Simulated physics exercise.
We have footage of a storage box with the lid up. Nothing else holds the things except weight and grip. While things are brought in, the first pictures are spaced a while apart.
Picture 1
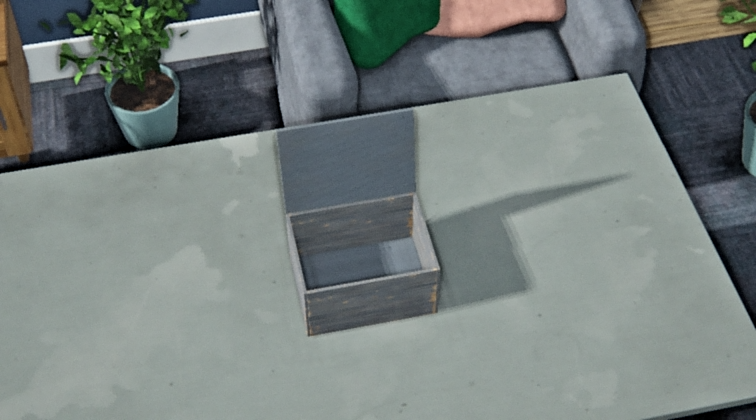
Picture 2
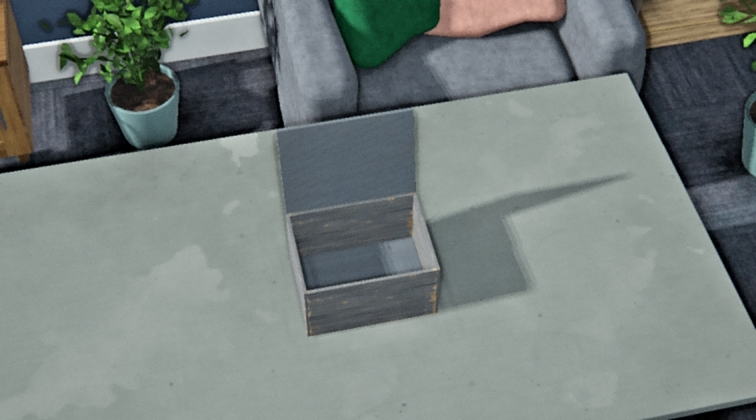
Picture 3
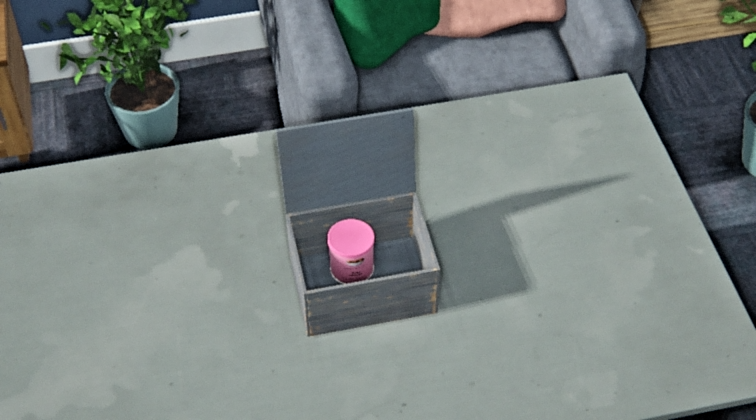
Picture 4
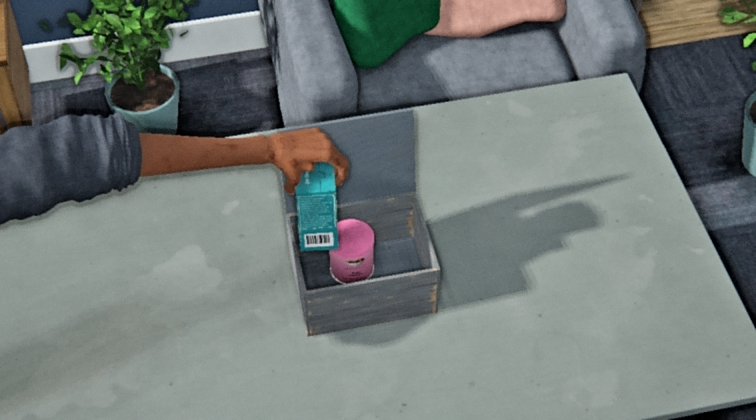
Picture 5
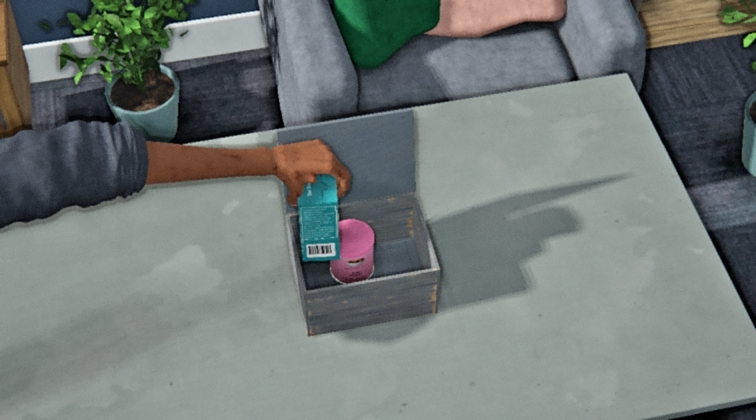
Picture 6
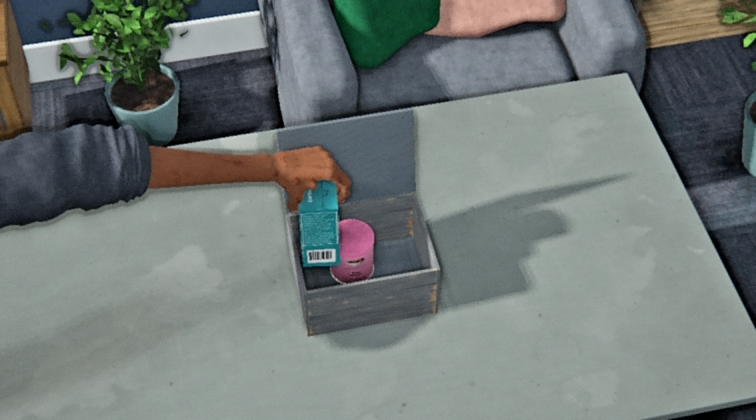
A hand lowering a turquoise carton into an open grey wooden box on a table, beside a pink tin already inside.
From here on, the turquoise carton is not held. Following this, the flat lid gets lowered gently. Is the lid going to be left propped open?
Stuck open.
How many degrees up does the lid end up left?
Around 55 degrees.
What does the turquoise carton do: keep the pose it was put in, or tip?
By the end the turquoise carton has leaned over.
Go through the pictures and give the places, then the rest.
In the first picture, the last thing is not in view yet.
In the second picture, the last thing is not in view yet.
In the third picture, the last thing is not in view yet; pink tin (352, 253).
The fourth picture shows on its way; turquoise carton (317, 205); pink tin (352, 253).
The fifth picture shows on its way; turquoise carton (319, 216); pink tin (352, 253).
The sixth picture shows put in, still held; turquoise carton (319, 222); pink tin (352, 253).
Then, 0.90 s on from there, lid starting down; turquoise carton turned 43° from how it was put near (307, 239).
Then, 1.30 s on from there, lid 77° above the rim; turquoise carton turned 43° from how it was put near (307, 239).
Then, 1.60 s on from there, lid 60° above the rim; turquoise carton turned 43° from how it was put near (307, 239).
Then, 3.70 s on from there, lid 57° above the rim; turquoise carton turned 44° from how it was put near (307, 240).
In the end, lid 56° above the rim; toppled in the box, turquoise carton; pink tin unmoved. At the end, from the last picture's camera, turquoise carton near (307, 240).
